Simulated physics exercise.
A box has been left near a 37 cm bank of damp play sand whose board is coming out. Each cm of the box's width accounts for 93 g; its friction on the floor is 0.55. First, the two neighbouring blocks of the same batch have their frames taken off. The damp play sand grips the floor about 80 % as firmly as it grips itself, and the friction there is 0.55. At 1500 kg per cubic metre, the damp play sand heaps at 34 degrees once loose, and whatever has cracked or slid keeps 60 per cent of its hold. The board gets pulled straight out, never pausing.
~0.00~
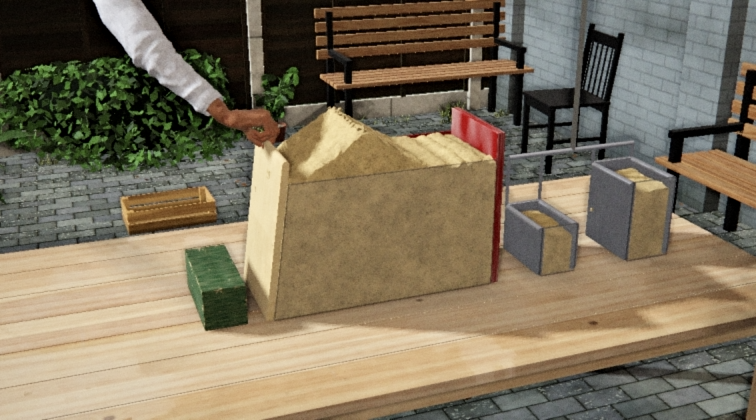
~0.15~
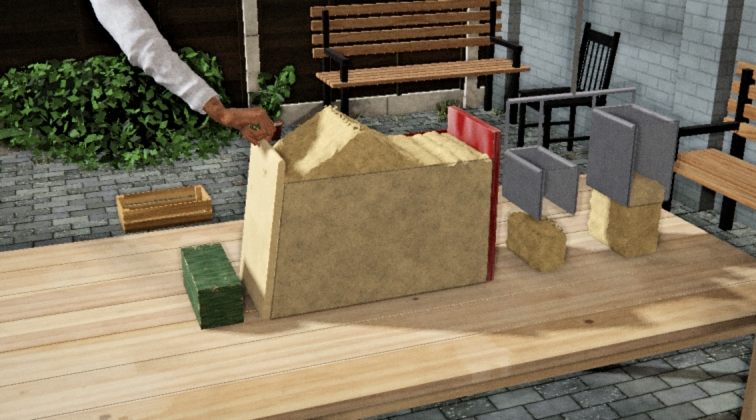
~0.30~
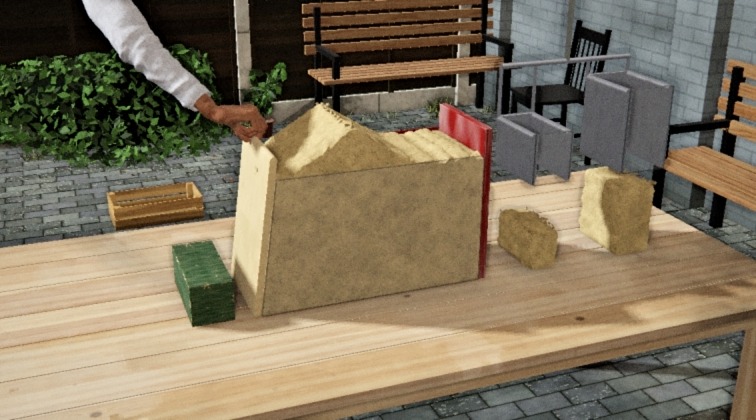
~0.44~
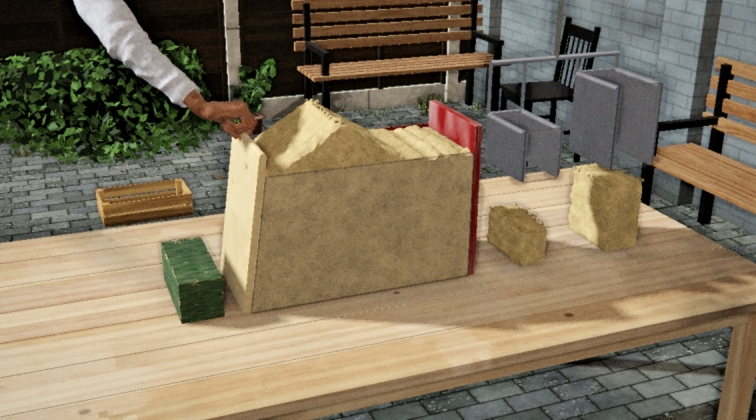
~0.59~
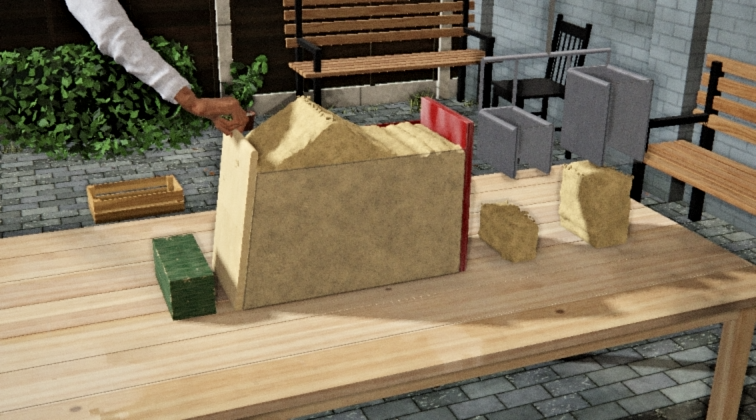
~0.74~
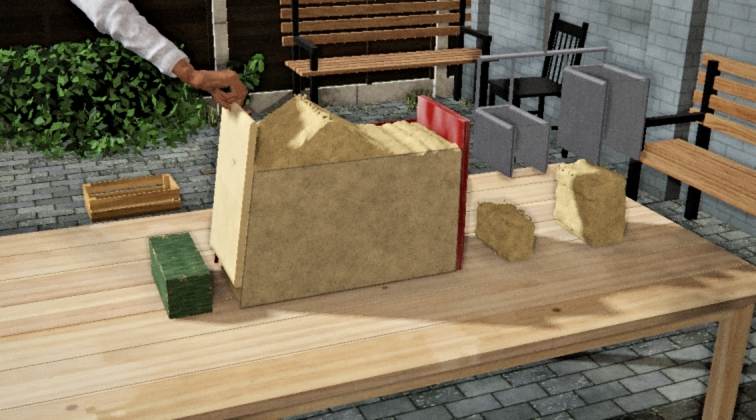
A big block of damp sand stood on a wooden table while grey casings were lifted off two smaller blocks on the right, and then a hand began pulling the pale board from its left side.
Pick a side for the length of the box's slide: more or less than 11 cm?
Less, by my estimate.
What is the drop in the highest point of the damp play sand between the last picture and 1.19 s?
By my estimate, near 0.5 cm.
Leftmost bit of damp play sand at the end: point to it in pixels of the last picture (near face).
It shows up near (190, 295) in the last picture.
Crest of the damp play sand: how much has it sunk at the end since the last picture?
By my estimate, near 9.5 cm.
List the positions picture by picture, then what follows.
The first picture shows top of the board at (288, 184), not yet moved; top of the damp play sand at (368, 137); blocks stand 12 cm, 22 cm (left to right).
The second picture shows top of the board at (284, 183), not yet moved; top of the damp play sand at (364, 136); blocks stand 12 cm, 22 cm (left to right).
The third picture shows top of the board at (276, 180), not yet moved; top of the damp play sand at (356, 133); blocks stand 12 cm, 22 cm (left to right).
The fourth picture shows top of the board at (265, 176), not yet moved; top of the damp play sand at (346, 130); blocks stand 12 cm, 21 cm (left to right).
The fifth picture shows top of the board at (257, 173), not yet moved; top of the damp play sand at (337, 126); blocks stand 12 cm, 21 cm (left to right).
The sixth picture shows top of the board at (256, 145), moved 6.7 cm; top of the damp play sand at (334, 125); blocks stand 12 cm, 21 cm (left to right).
After 0.95 s, the box has not moved.
After 1.19 s, the box has not moved.
After 1.44 s, the box has not moved.
After 1.68 s, the box has been pushed 3.9 cm.
After 1.99 s, at the end, the box has been pushed 6.2 cm.
